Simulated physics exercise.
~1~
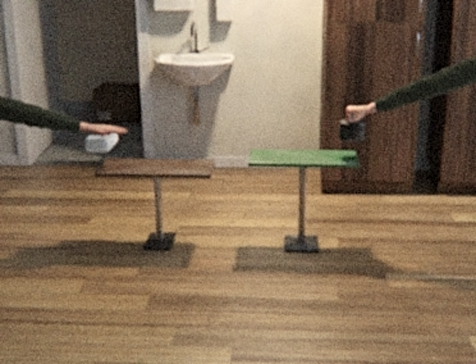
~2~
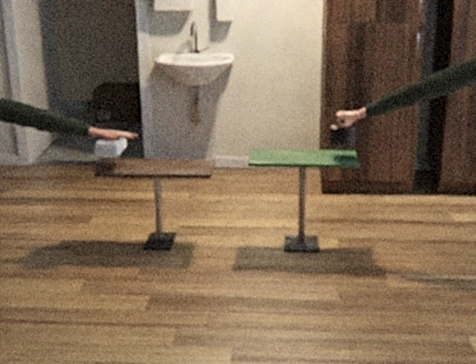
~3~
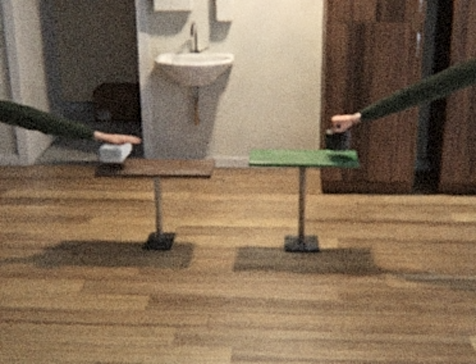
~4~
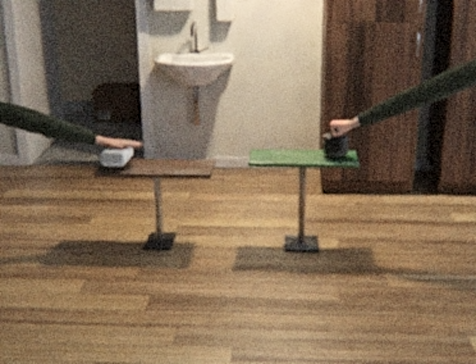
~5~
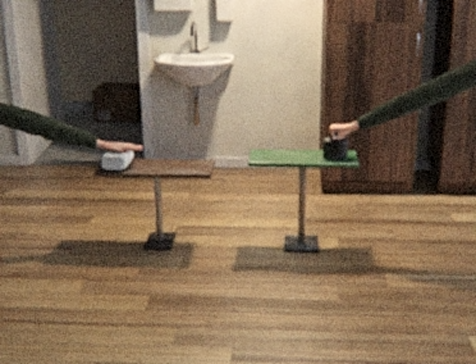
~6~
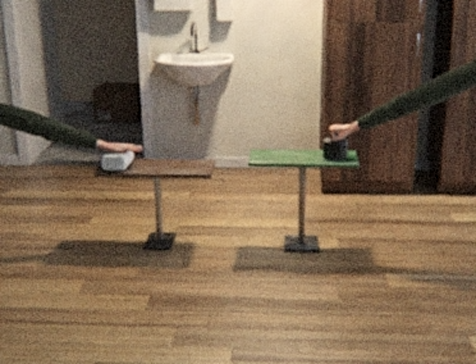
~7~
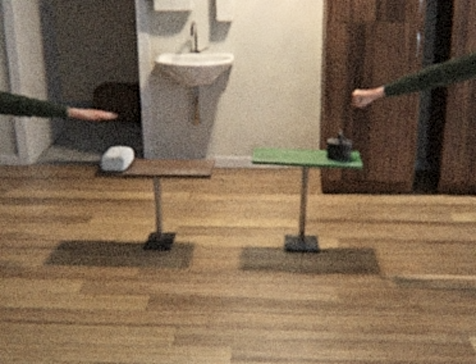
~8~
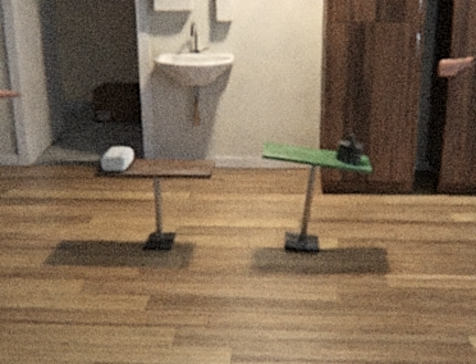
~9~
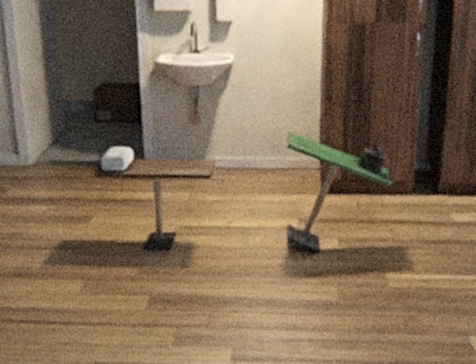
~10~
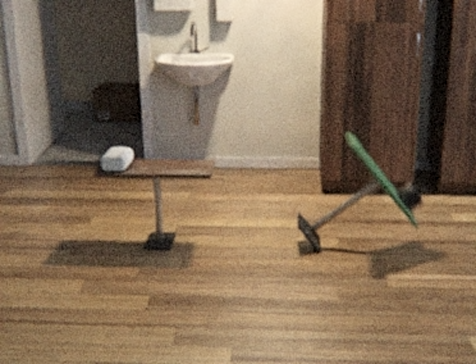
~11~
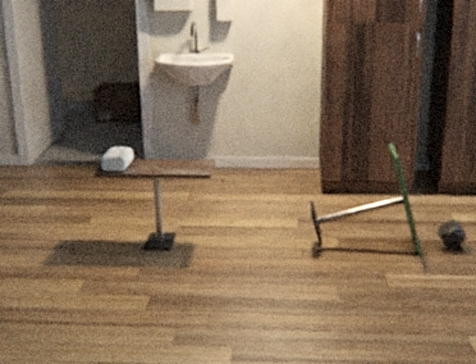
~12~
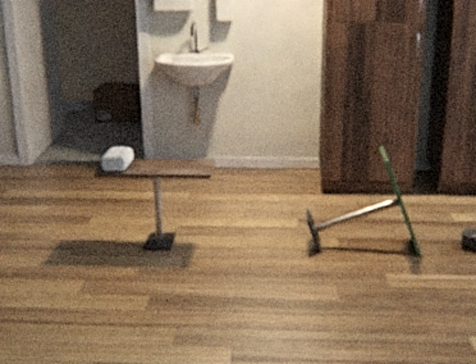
Two hands set objects on narrow tables and let go; the green one topples right.
